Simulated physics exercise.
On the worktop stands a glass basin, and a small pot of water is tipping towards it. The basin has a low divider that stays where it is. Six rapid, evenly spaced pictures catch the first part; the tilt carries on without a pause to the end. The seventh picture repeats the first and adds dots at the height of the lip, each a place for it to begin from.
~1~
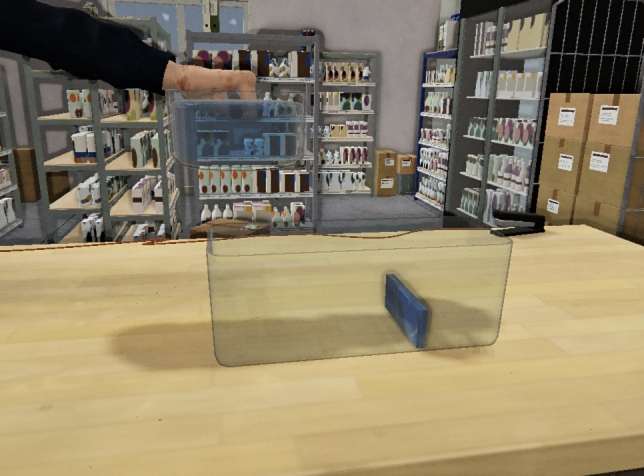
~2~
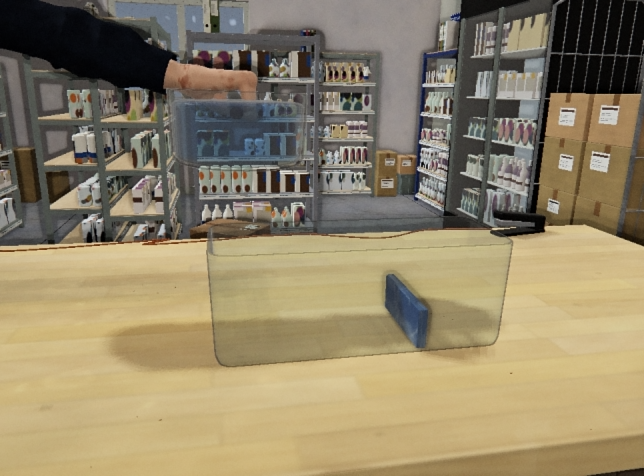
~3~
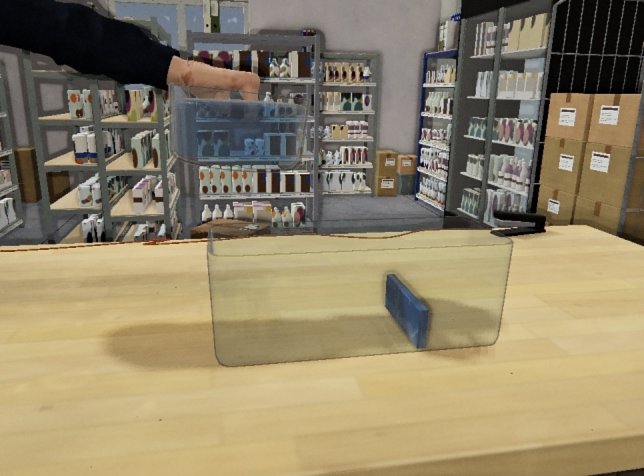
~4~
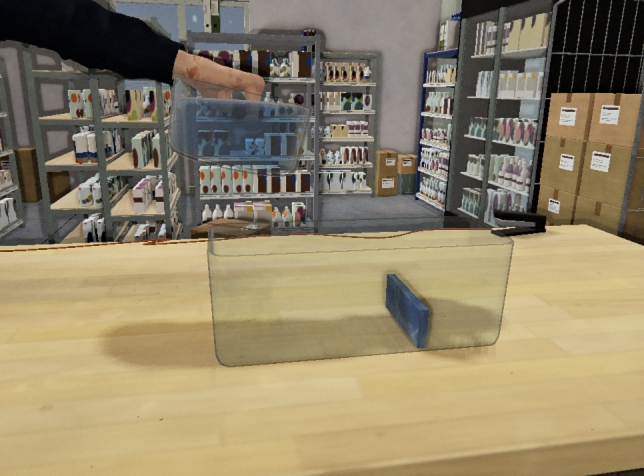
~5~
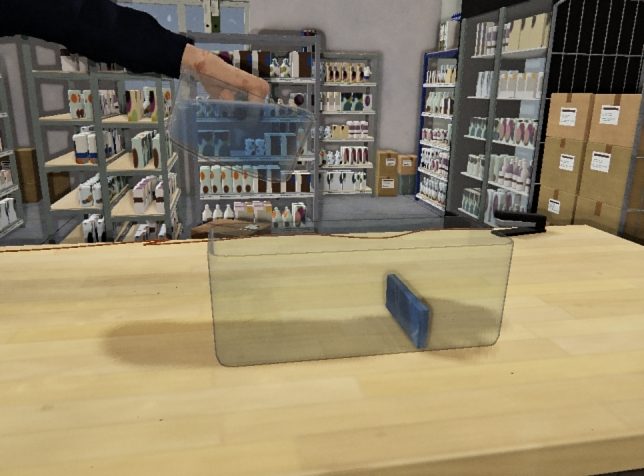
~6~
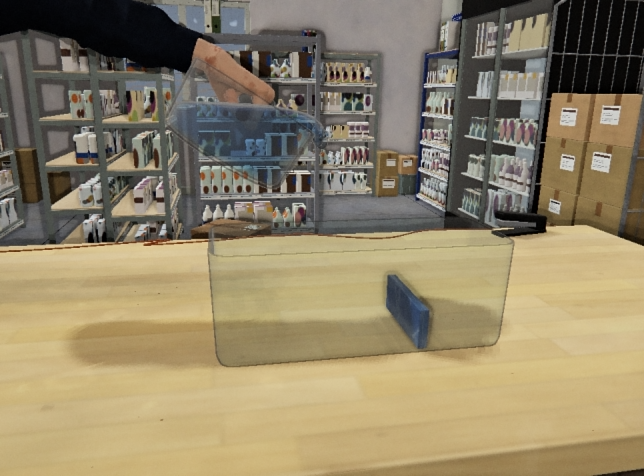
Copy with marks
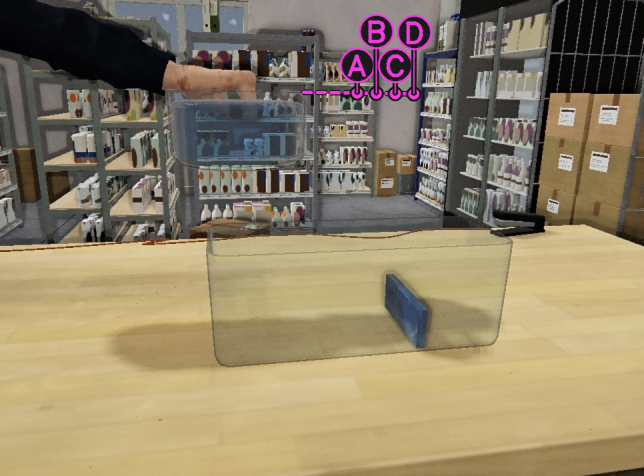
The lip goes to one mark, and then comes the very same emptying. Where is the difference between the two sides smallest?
B is best.
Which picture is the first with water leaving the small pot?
Picture 5.
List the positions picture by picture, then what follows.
In the first frame, upright, lip at (303, 92); basin from (215, 364) to (495, 341); top of the wall at (405, 290); nothing has left yet.
In the second frame, upright, lip at (304, 94); nothing has left yet.
In the third frame, tipped about 6°, lip at (306, 99); nothing has left yet.
In the fourth frame, tipped about 13°, lip at (309, 107); nothing has left yet.
In the fifth frame, tipped about 21°, lip at (311, 119); water is over the lip, down to (311, 119).
In the sixth frame, tipped about 32°, lip at (312, 132); water is over the lip, down to (322, 146).
In magenta, A at (357, 93); B at (376, 93); C at (395, 93); D at (413, 94).
For dot A, about 63 % ends left of the wall and 35 % right of it; 3 % is lost outside.
For dot B, about 50 % ends left of the wall and 49 % right of it.
For dot C, about 35 % ends left of the wall and 63 % right of it.
For dot D, about 32 % ends left of the wall and 66 % right of it; 3 % is lost outside.
